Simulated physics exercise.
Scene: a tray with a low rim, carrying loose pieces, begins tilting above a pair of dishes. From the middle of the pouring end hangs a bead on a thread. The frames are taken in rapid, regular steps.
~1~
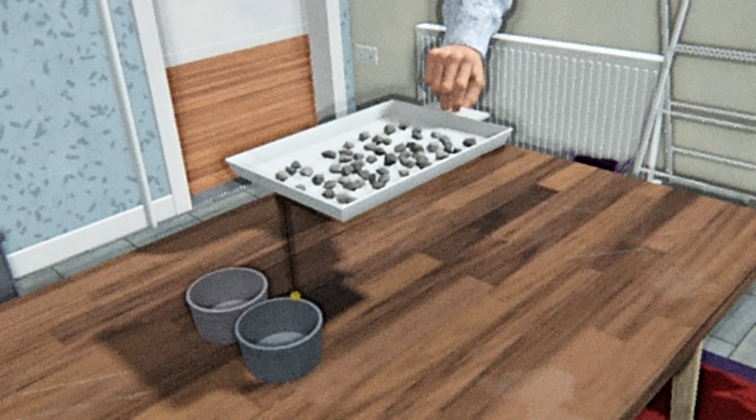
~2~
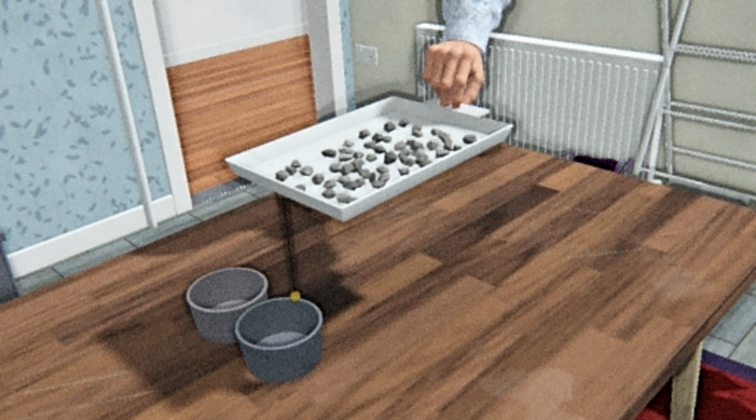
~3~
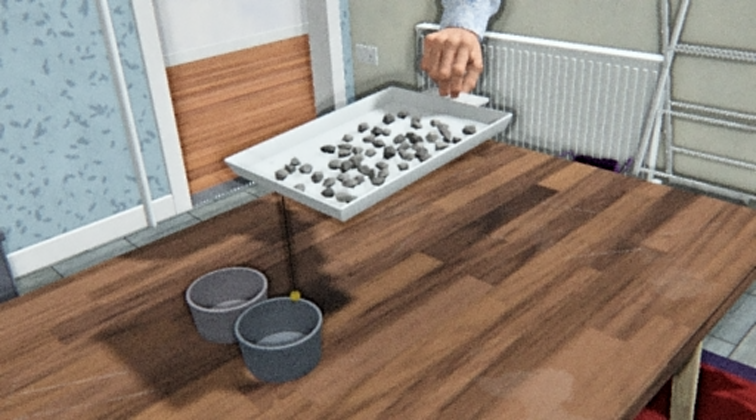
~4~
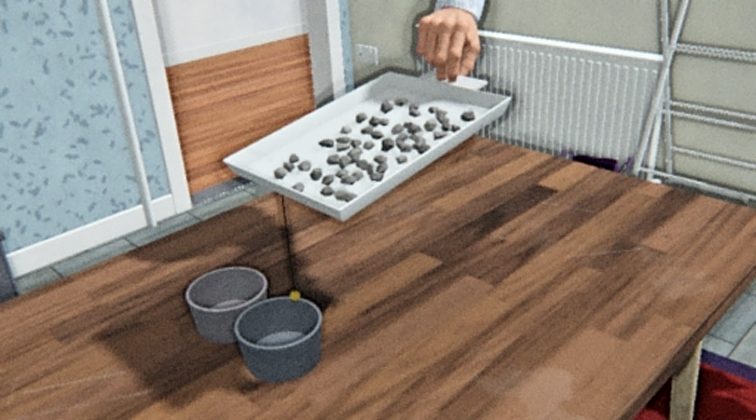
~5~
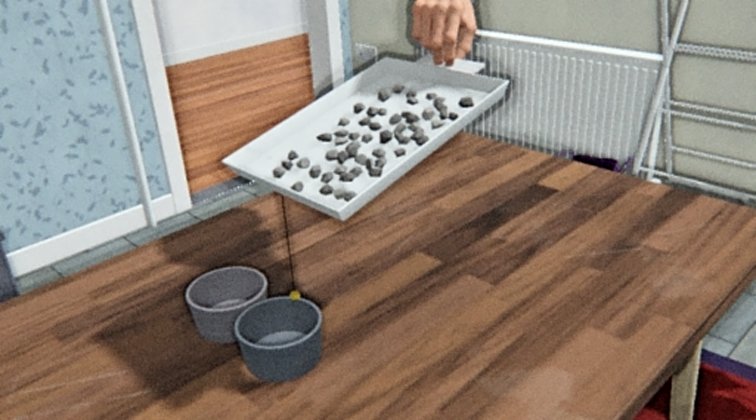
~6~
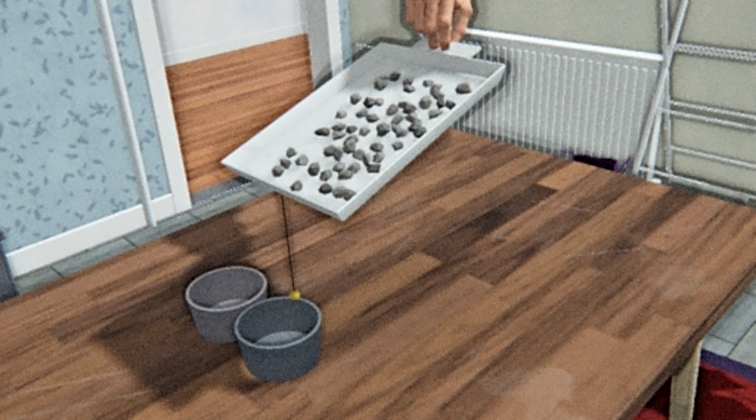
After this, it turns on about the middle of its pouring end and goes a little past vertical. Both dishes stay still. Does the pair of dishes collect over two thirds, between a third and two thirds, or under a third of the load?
The pair collects between a third and two thirds.
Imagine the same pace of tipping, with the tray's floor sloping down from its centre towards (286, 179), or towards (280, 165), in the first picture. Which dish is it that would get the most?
Heading one - the leftward dish; heading two - the leftward dish.
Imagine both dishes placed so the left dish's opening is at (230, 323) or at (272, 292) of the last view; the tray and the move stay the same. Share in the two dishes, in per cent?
Roughly 80 % and 20 %.
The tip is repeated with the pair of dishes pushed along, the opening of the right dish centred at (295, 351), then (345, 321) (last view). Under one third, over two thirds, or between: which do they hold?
Two tries, in turn: Above two thirds and less than a third.
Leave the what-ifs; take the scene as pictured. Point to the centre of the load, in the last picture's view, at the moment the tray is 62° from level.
Its middle sits at about pixel (298, 187).
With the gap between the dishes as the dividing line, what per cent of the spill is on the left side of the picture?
I make it about 50 percent or so.
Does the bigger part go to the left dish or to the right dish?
Noted: The right-placed one ends with more.
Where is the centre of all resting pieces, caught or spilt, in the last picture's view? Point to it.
Resting centre, last frame: Roughly (278, 360).
Shortly afterwards, tray tipped steeply; all but a few on the tray; a little in the air.
Next, tray tipped past a quarter turn; near half on the tray; a little in the right dish; only a few in the left dish; near a quarter outside both; a little in the air.
Some moments later, tray tipped past a quarter turn; near half in the right dish; a little in the left dish; near half outside both.
In the end, tray tipped past a quarter turn; near half in the right dish; a little in the left dish; near half outside both.
